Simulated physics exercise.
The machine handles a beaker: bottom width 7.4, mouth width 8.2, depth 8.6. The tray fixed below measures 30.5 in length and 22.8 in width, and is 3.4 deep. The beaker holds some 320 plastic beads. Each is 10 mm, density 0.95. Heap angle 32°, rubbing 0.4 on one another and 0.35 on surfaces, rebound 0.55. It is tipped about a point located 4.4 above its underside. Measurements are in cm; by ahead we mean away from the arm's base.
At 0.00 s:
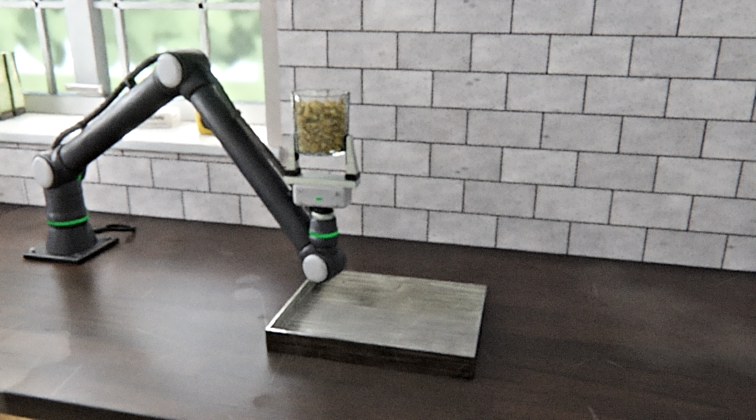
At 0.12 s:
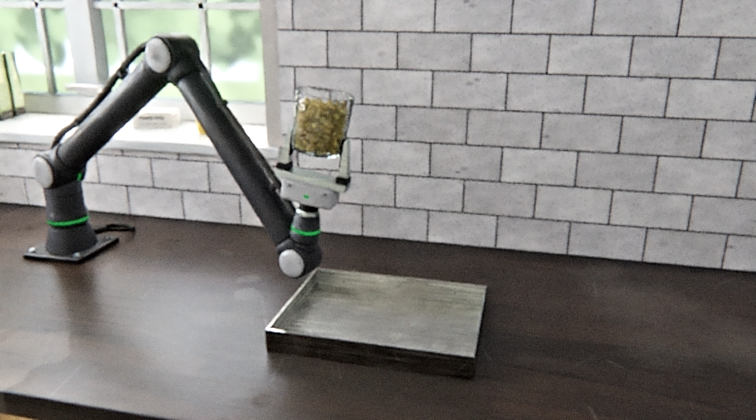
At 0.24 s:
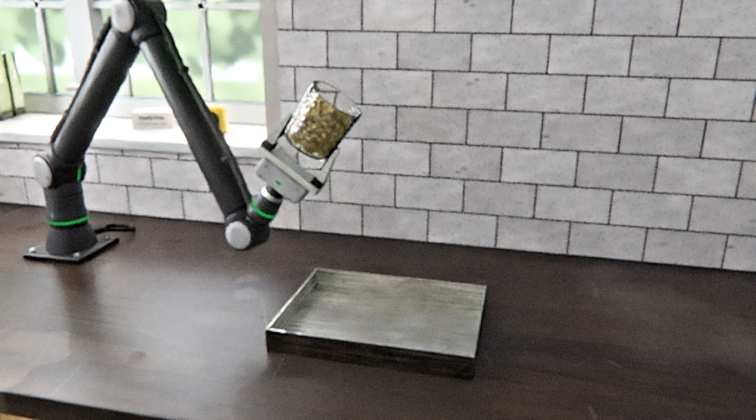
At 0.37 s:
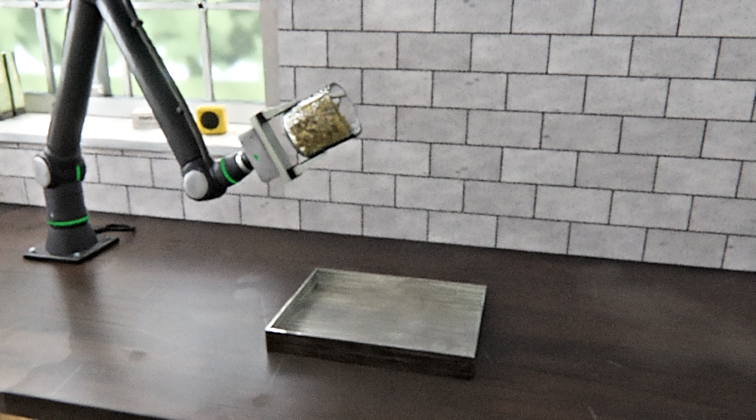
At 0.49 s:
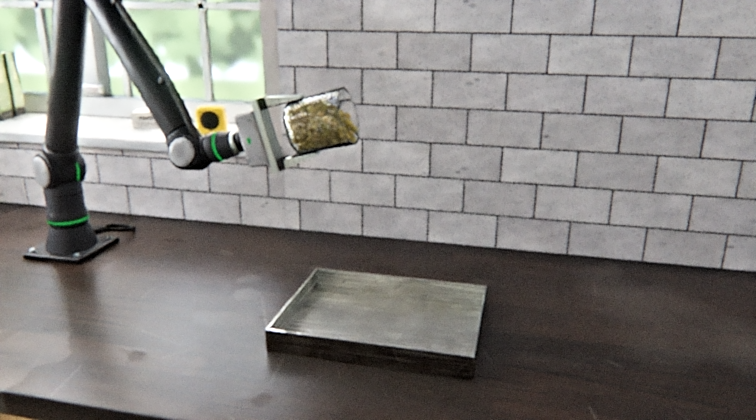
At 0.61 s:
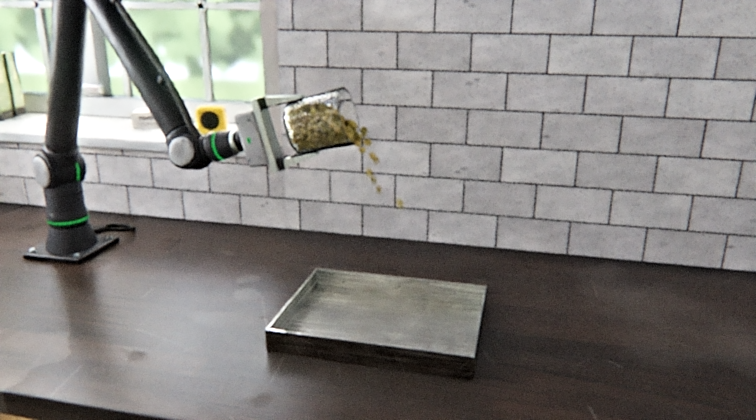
A dark robotic arm held up a clear beaker of yellowish beads and tilted it steadily to the right, until a few beads slid over the rim and dropped above a shallow tray.
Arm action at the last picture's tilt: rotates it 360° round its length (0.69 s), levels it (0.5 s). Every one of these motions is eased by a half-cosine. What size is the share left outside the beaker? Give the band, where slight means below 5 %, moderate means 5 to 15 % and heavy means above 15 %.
The band is heavy.
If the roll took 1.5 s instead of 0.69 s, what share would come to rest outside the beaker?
I'd expect approximately 40 per cent then.
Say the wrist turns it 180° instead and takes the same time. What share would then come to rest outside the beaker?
It would come to around 20 per cent.
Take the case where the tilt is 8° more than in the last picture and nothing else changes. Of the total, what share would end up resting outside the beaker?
45 per cent or so.
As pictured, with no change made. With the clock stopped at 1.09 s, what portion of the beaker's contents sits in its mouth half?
I'd say about 40 %, give or take.
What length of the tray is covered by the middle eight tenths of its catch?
That stretch is roughly 18 cm long.
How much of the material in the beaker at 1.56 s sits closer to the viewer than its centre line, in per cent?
About 45 %.
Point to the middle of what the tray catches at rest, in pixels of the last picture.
Near (425, 321).
By 1.09 s, tipped 75°, highest piece 36 above the table; 268 in the beaker, 26 in the tray, 25 in flight or on a rim.
By 1.56 s, tipped 35°, highest piece 36 above the table; 239 in the beaker, 68 in the tray, 1 on the table or floor, 11 in flight or on a rim.
By 2.00 s, upright, highest piece 37 above the table; 239 in the beaker, 77 in the tray, 2 on the table or floor, 1 in flight or on a rim.
By 2.70 s, upright, highest piece 37 above the table; 239 in the beaker, 78 in the tray, 2 on the table or floor.
Final count, 239 in the beaker, 78 in the tray, 2 on the table or floor. That is 25 % outside the beaker.
